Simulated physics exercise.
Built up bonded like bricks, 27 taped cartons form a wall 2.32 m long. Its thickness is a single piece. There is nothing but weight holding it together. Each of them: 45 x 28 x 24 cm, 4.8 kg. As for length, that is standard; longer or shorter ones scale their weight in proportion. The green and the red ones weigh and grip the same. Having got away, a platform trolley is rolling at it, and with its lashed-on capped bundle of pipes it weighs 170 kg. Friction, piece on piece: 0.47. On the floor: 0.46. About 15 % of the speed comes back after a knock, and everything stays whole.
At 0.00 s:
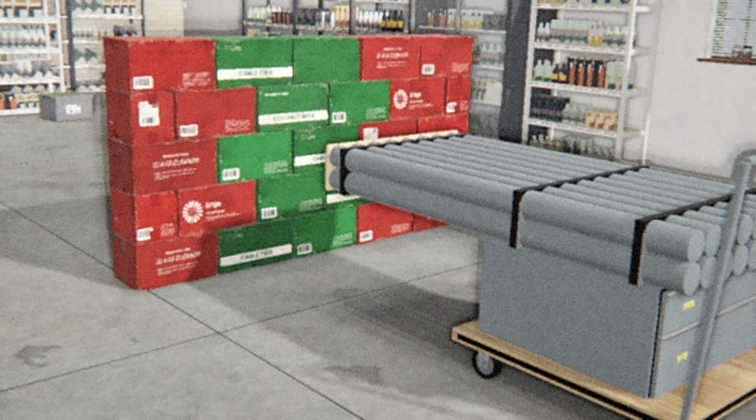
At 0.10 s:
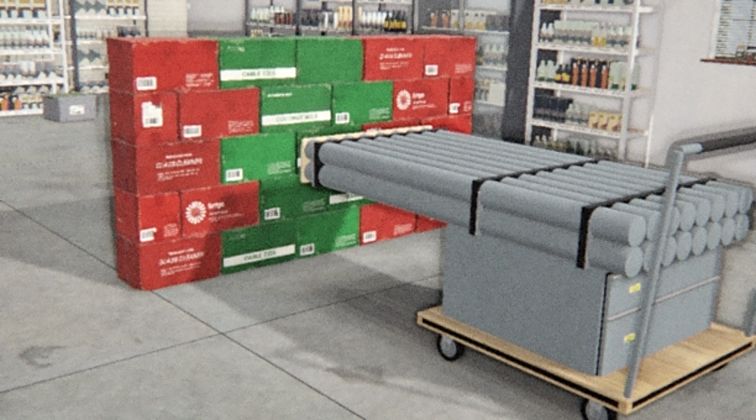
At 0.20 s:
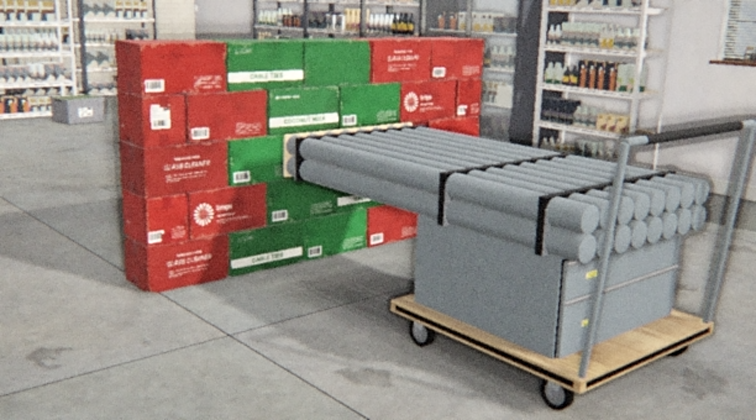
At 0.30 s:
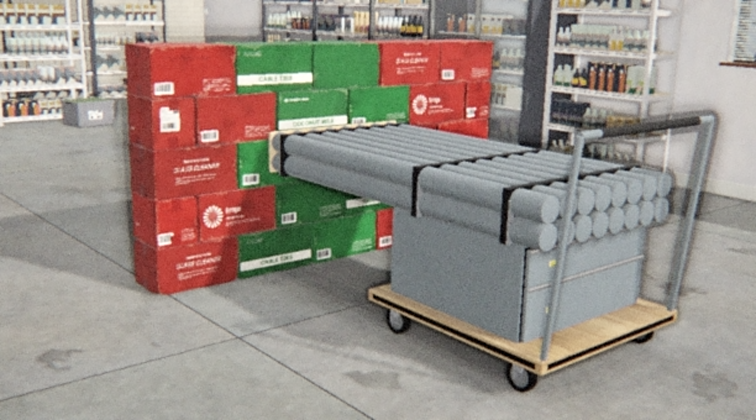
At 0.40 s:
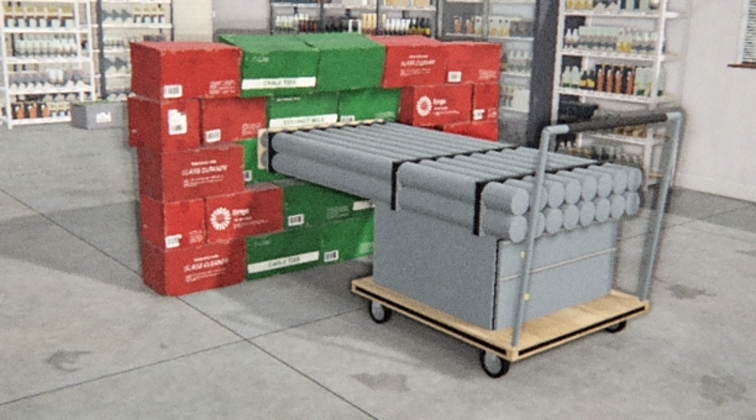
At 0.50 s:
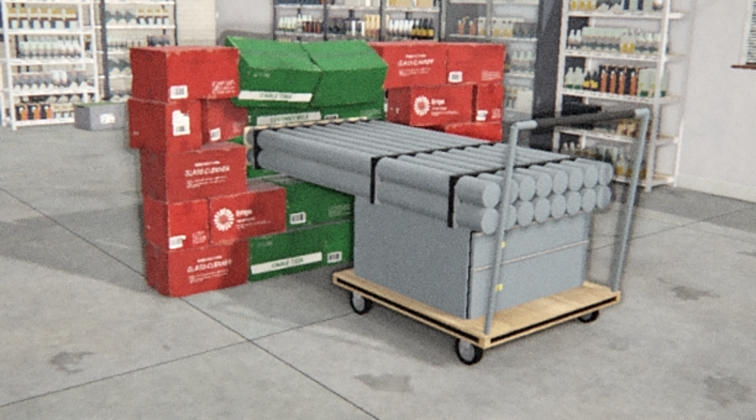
A platform trolley loaded with long grey tubes rolled leftward across the floor into a wall of red and green cartons, pushing some pieces back and tilting the green ones on top.
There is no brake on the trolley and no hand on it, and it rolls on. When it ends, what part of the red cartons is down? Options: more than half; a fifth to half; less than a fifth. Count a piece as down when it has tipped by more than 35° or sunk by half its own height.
A fifth to half.
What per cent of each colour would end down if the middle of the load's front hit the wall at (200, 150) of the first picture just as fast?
Down at the end: Red 20 percent, green 40 percent.
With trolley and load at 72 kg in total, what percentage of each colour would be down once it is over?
That would leave red at 40 and green at 60 per cent.
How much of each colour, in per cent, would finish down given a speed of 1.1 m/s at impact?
Down at the end: Red 80 per cent, green 90 per cent.
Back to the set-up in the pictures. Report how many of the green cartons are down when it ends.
For green, the number down is 6.
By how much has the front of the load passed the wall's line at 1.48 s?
Some 135 centimetres.
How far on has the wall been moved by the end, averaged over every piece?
Mean shift close to 60 cm.
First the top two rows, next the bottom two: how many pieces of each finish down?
From above 9, from below 0.
Around 0.92 s, load 94 cm past the wall's line, still rolling; 1 of the 17 red cartons down (7 of 27 in all colours); top red carton tipped 11°; top green carton on its side.
Around 1.48 s, load 1.37 m past the wall's line, still rolling; 6 of the 17 red cartons down (12 of 27 in all colours); top red carton tipped 48°, 32 cm lower; top green carton on its side.
Finally (3.4 s), load 1.46 m past the wall's line, stopped; 6 of the 17 red cartons down (12 of 27 in all colours); top red carton on its side; top green carton on its side. That is 35 per cent. Seen by the last camera, middles, top red carton near (376, 162), top green carton near (186, 90).
